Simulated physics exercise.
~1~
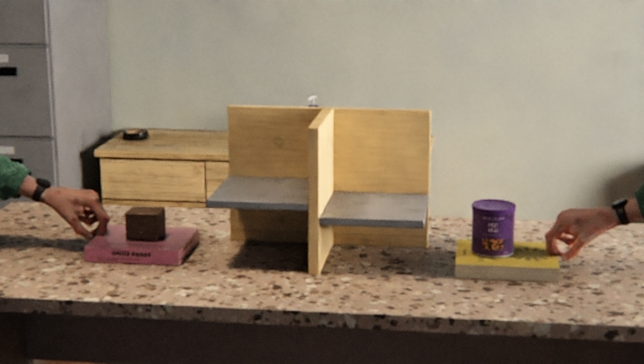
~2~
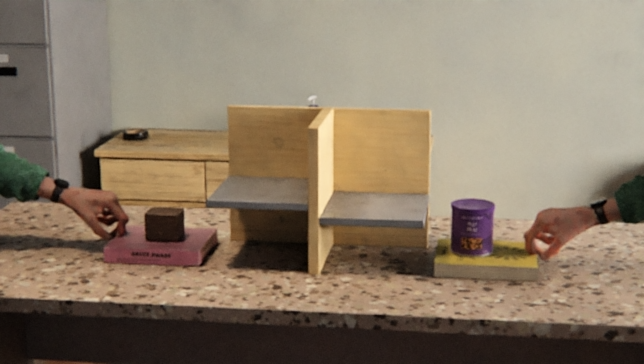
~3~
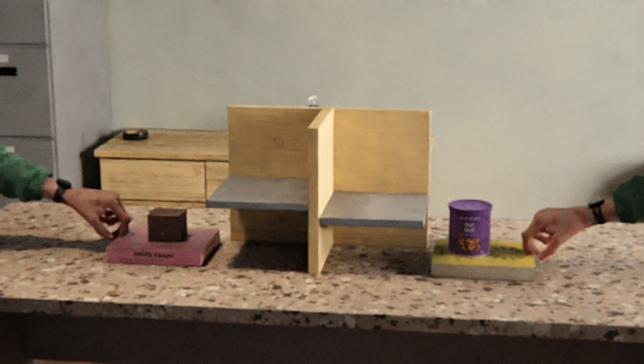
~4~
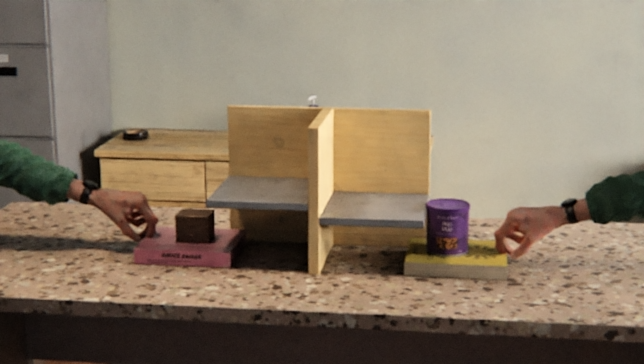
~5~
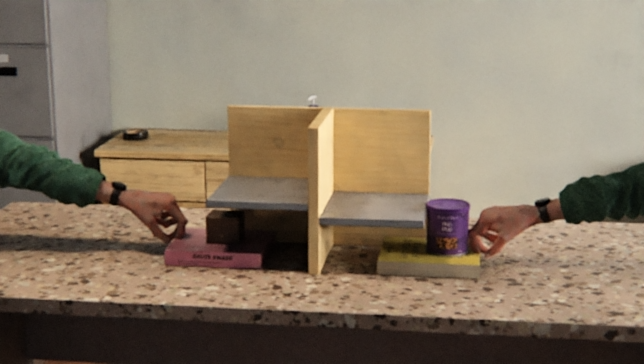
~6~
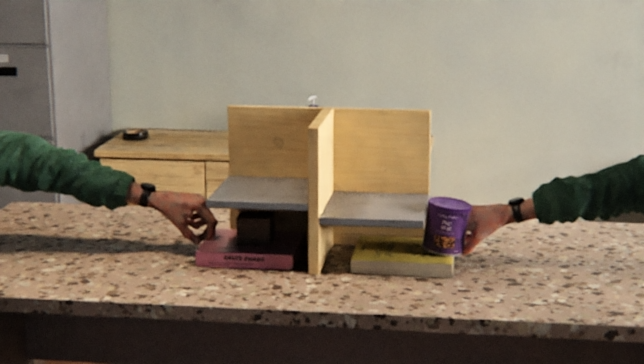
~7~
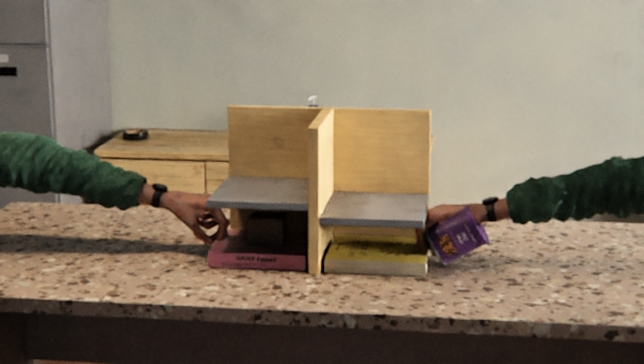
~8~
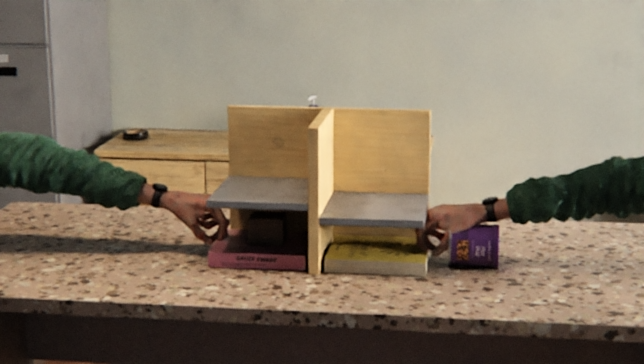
A pink box carrying a brown block and a yellow book carrying a purple pot were pushed by hands from opposite sides under a wooden stand's shelves; the block slid beneath, but the pot hit the right shelf, tipped and fell onto the counter.
